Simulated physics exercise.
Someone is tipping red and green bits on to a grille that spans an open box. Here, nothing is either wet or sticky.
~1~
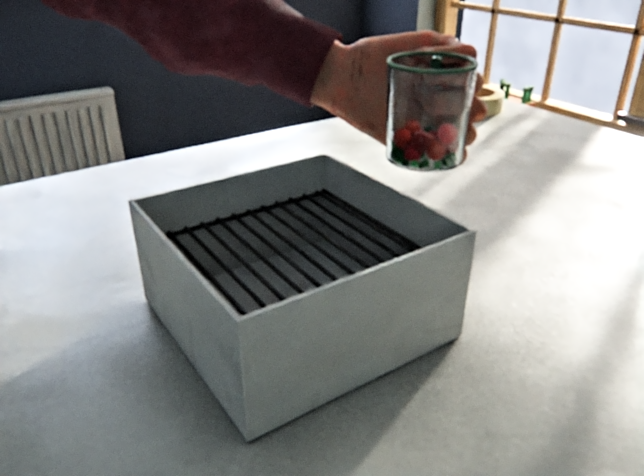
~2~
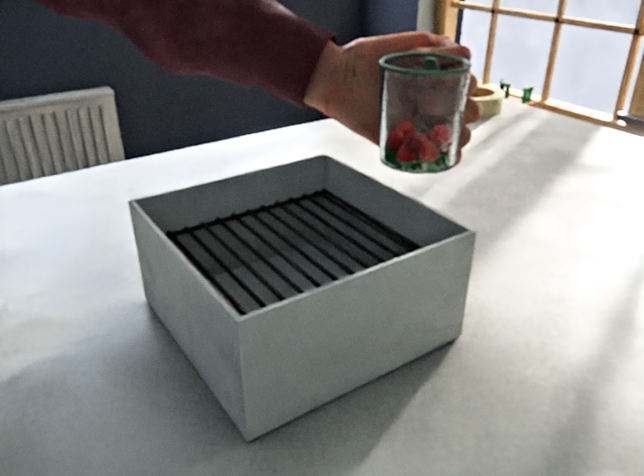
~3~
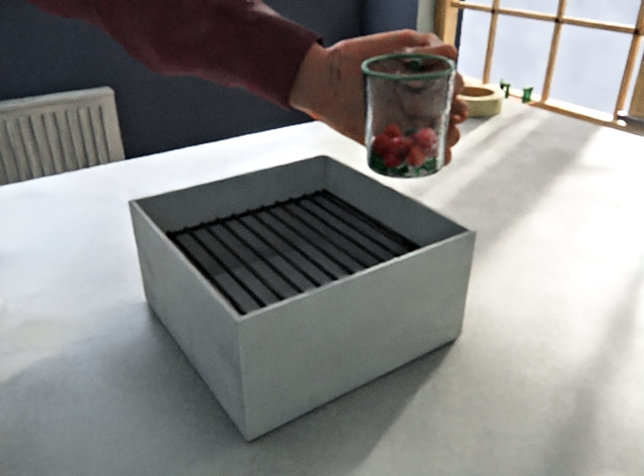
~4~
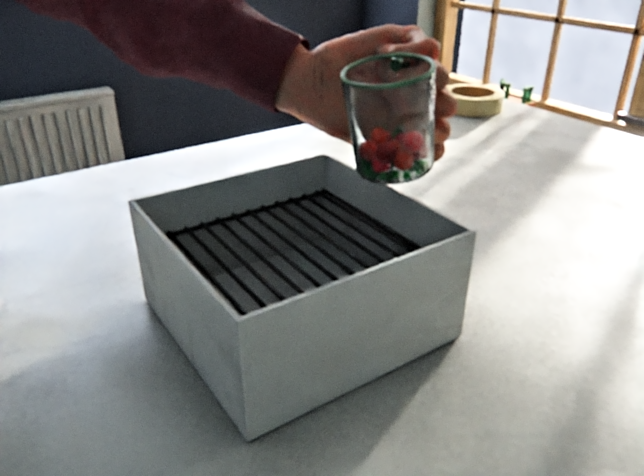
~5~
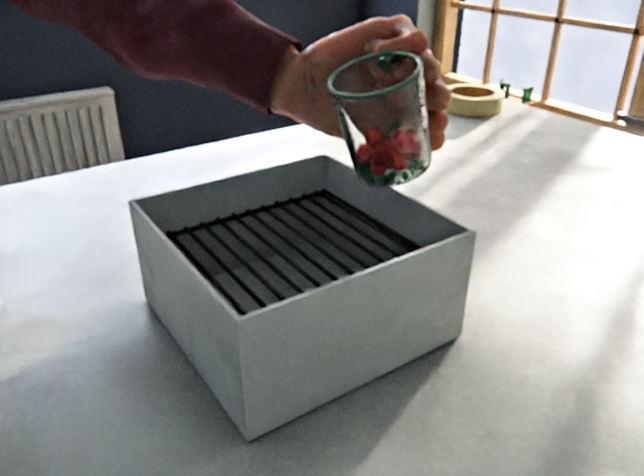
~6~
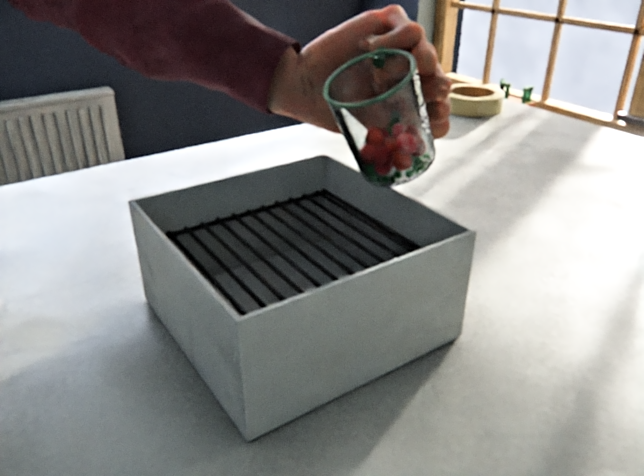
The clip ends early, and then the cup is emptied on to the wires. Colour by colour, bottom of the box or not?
Red pieces: Not; green pieces: Bottom.
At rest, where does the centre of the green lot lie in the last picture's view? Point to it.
It winds up somewhere around (334, 295).
Then, 0.31 s later than the last frame, red ones, every one in the cup; green ones, every one in the cup.
Then, 0.70 s later than the last frame, red ones, every one in the cup; green ones, every one in the cup.
Then, 1.12 s later than the last frame, red ones, roughly half in the cup, roughly half on or over the wires; green ones, every one in the cup.
When it is over, red ones, every one on the wires, not one under the rack; green ones, every one under the rack.
